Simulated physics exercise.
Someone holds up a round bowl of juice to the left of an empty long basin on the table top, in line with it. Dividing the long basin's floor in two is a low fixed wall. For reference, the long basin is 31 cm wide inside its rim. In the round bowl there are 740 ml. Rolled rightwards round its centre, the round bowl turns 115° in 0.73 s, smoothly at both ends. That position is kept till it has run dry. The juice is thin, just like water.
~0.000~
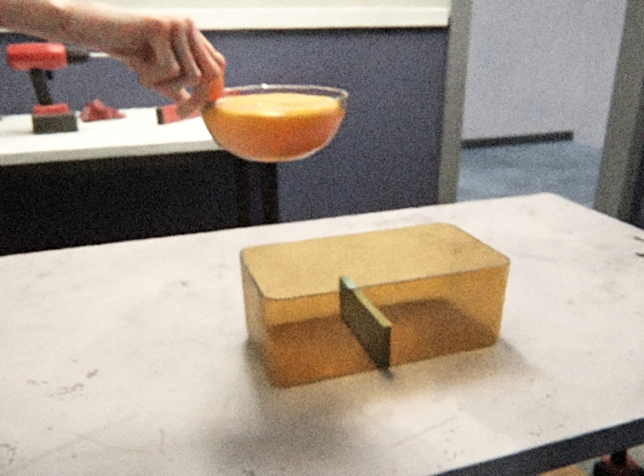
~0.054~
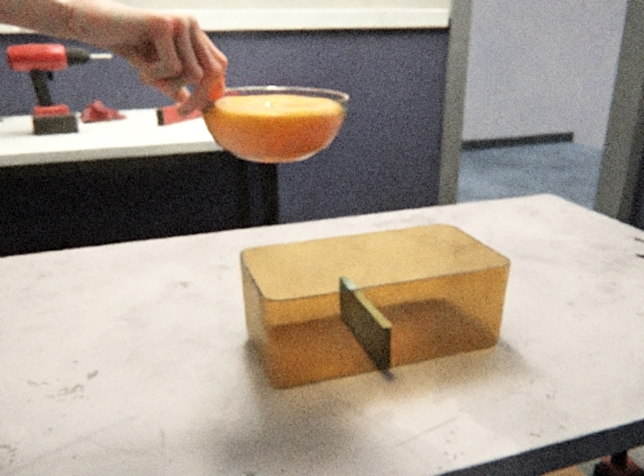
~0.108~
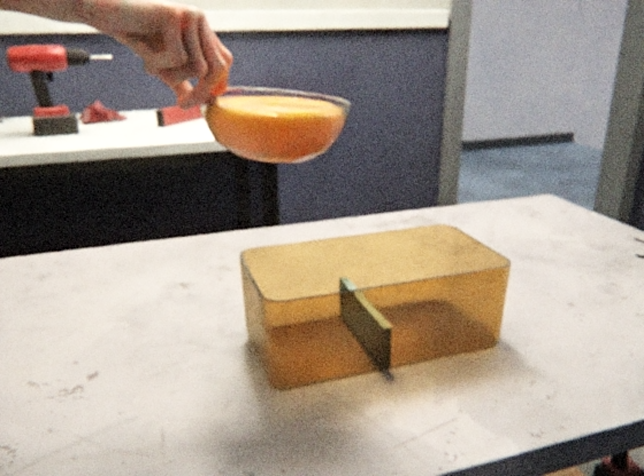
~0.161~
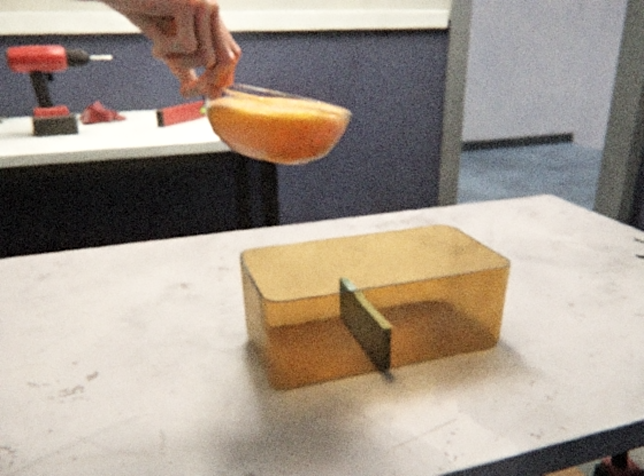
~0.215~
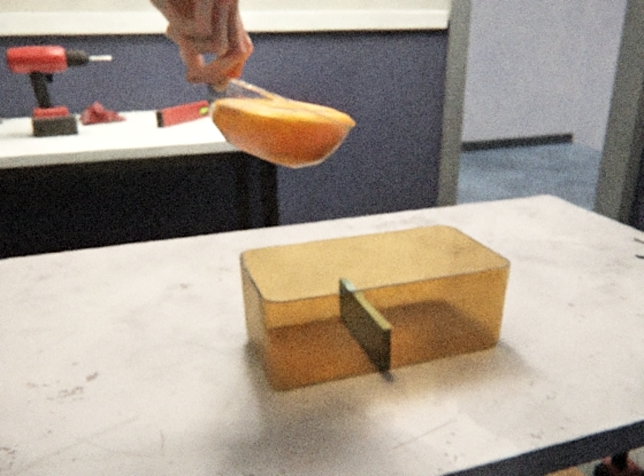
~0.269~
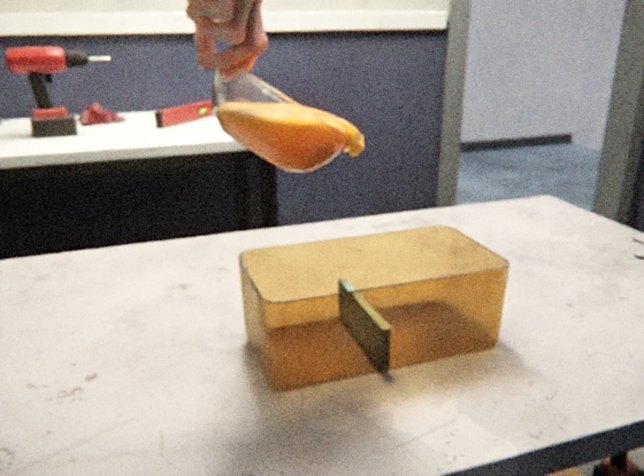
On a pale table top, a clear basin with a small upright divider stood still while a hand above it tipped a round glass bowl of orange juice rightwards, until juice bulged over its right rim.
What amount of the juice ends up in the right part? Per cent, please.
72 %.
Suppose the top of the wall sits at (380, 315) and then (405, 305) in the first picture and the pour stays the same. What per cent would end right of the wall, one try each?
I'd put it at about 50 per cent for the first and about 20 per cent for the second.
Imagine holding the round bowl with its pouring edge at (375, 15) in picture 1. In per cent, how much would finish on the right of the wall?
85 %.
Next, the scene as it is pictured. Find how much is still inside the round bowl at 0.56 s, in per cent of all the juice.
5 %.
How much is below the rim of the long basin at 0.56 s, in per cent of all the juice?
About 58 per cent.
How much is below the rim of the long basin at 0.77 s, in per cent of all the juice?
The share is close to 96 percent.
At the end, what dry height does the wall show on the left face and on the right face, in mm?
Left about 46 mm, right about 34 mm.
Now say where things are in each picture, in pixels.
It leans 0°; its right rim is at (342, 93); the juice meets the walls at (201, 107) and (337, 100); the long basin's rim runs from (250, 274) to (479, 242); the wall's top is at (363, 299), in the first frame.
It leans 2°; its right rim is at (343, 96); the juice meets the walls at (202, 107) and (338, 102), in the second frame.
It leans 6°; its right rim is at (344, 103); the juice meets the walls at (204, 105) and (339, 106), in the third frame.
It leans 13°; its right rim is at (345, 112); the juice meets the walls at (207, 104) and (342, 109), in the fourth frame.
It leans 23°; its right rim is at (345, 125); the juice meets the walls at (211, 105) and (339, 116); 3 per cent is over the edge, in the fifth frame.
It leans 34°; its right rim is at (342, 140); the juice meets the walls at (216, 108) and (328, 124); 12 per cent is over the edge, in the sixth frame.
After 0.56 s the tilt is 100° and 5 per cent is still to pour, 1 is left of the wall and 57 right of it.
After 0.77 s the tilt is 115° and 0 per cent is still to pour, 25 is left of the wall and 72 right of it.
After 0.99 s the tilt is 115° and 0 per cent is still to pour, 26 is left of the wall and 72 right of it.
After 1.23 s the tilt is 115° and 0 per cent is still to pour, 26 is left of the wall and 72 right of it.
In the end 26 per cent lies left of the wall, 72 right of it and 2 outside.
